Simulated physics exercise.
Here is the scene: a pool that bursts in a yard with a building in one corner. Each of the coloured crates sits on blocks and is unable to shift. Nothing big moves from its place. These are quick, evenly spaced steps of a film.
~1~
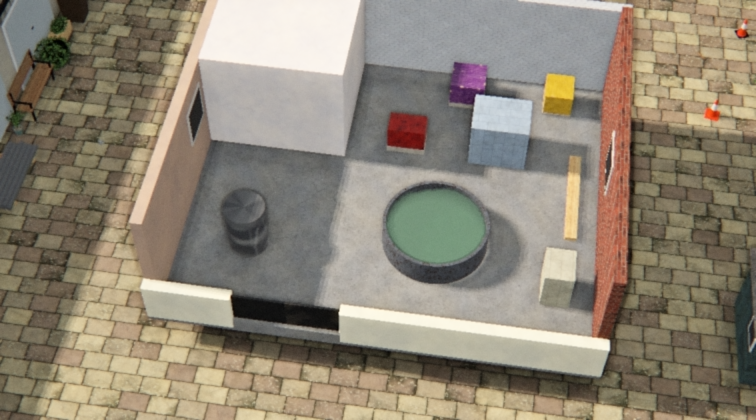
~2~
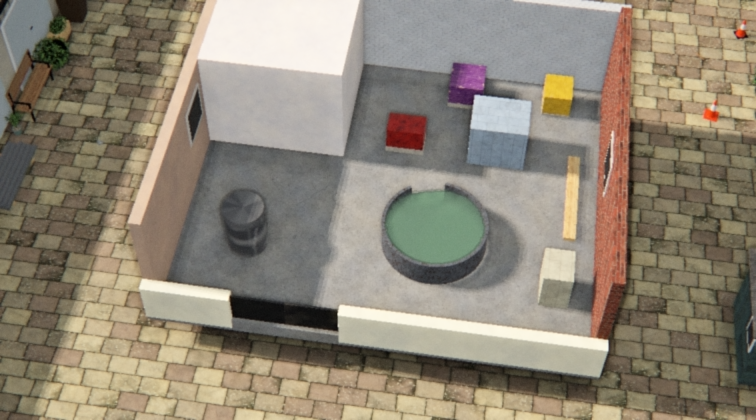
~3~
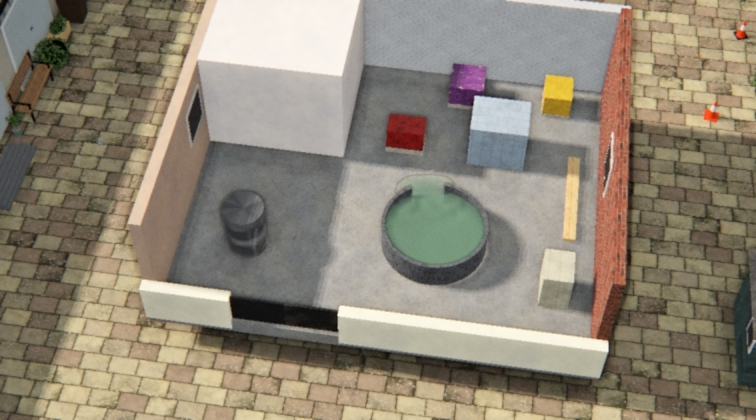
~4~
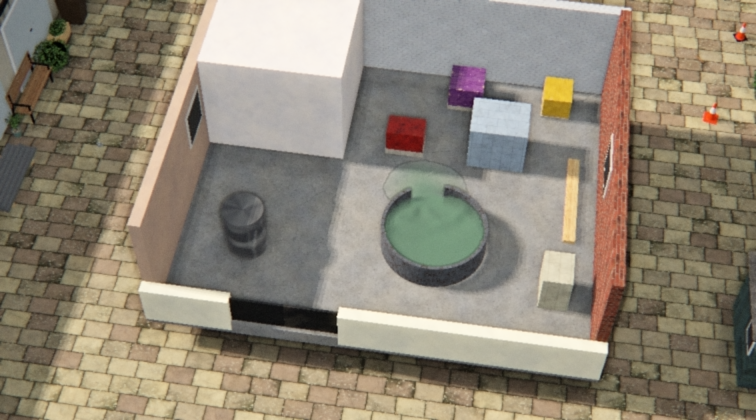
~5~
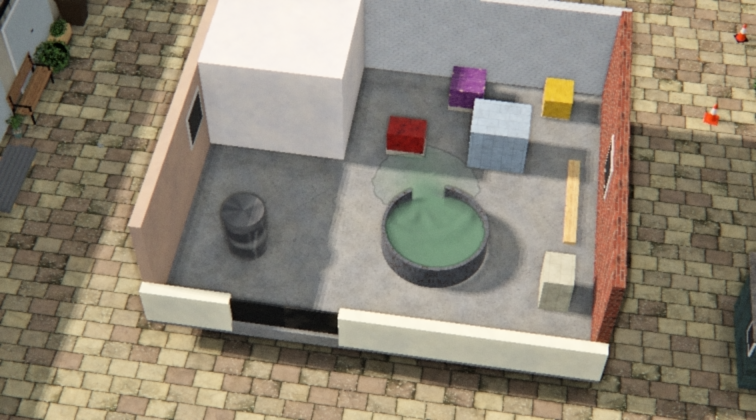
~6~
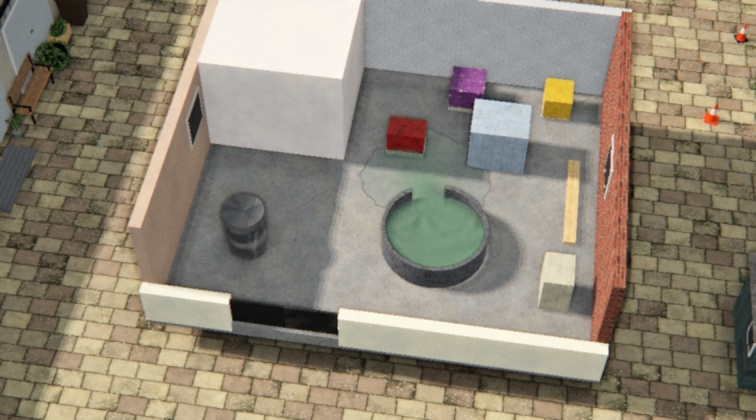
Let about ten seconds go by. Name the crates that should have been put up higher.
One by one: The red crate sits too low. The yellow crate sits too low. The purple crate sits too low.
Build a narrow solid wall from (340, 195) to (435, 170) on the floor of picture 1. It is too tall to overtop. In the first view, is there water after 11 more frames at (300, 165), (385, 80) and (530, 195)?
First unwetted, then unwetted, then inundated.
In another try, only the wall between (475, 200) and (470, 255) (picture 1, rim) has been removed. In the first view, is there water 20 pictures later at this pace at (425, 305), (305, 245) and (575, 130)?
In sequence: Inundated, untouched, inundated.
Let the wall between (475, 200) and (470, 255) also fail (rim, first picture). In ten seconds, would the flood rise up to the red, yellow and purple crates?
Red is not reached; yellow is reached; purple is reached.
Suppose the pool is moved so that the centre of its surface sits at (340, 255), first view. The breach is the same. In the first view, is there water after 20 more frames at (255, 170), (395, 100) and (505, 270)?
Submerged, submerged, untouched.
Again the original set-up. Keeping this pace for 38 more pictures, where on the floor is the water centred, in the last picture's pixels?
It's close to (415, 181).
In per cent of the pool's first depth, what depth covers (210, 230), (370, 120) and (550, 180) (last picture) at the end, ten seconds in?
The three come to near 6, 12 and 6 per cent respectively.
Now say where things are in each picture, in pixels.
The pool at (436, 225) is whole and still, in the first frame.
Water pours out on the pool's far side and has run to a hidden place, in the second frame.
Water pours out on the pool's far side and has run to (411, 178), in the third frame.
The front is at (421, 163), out from the gap on the pool's far side, in the fourth frame.
Water pours out on the pool's far side and has run to (427, 148), in the fifth frame.
The front is at (430, 132), out from the gap on the pool's far side, in the sixth frame.
A moment on, water covers 15 % of the floor; the red crate water round its plinth, the yellow crate not reached, the purple crate water round its plinth.
Next, water covers 25 % of the floor; the red crate water round its plinth, the yellow crate water round its plinth, the purple crate water round its plinth.
Then, water covers 40 % of the floor; the red crate water round its plinth, the yellow crate water round its plinth, the purple crate water round its plinth.
Later, water covers 55 % of the floor; the red crate water round its plinth, the yellow crate water round its plinth, the purple crate water round its plinth.
In the end, water covers 75 % of the floor; the red crate was topped, the yellow crate was topped, the purple crate was topped.
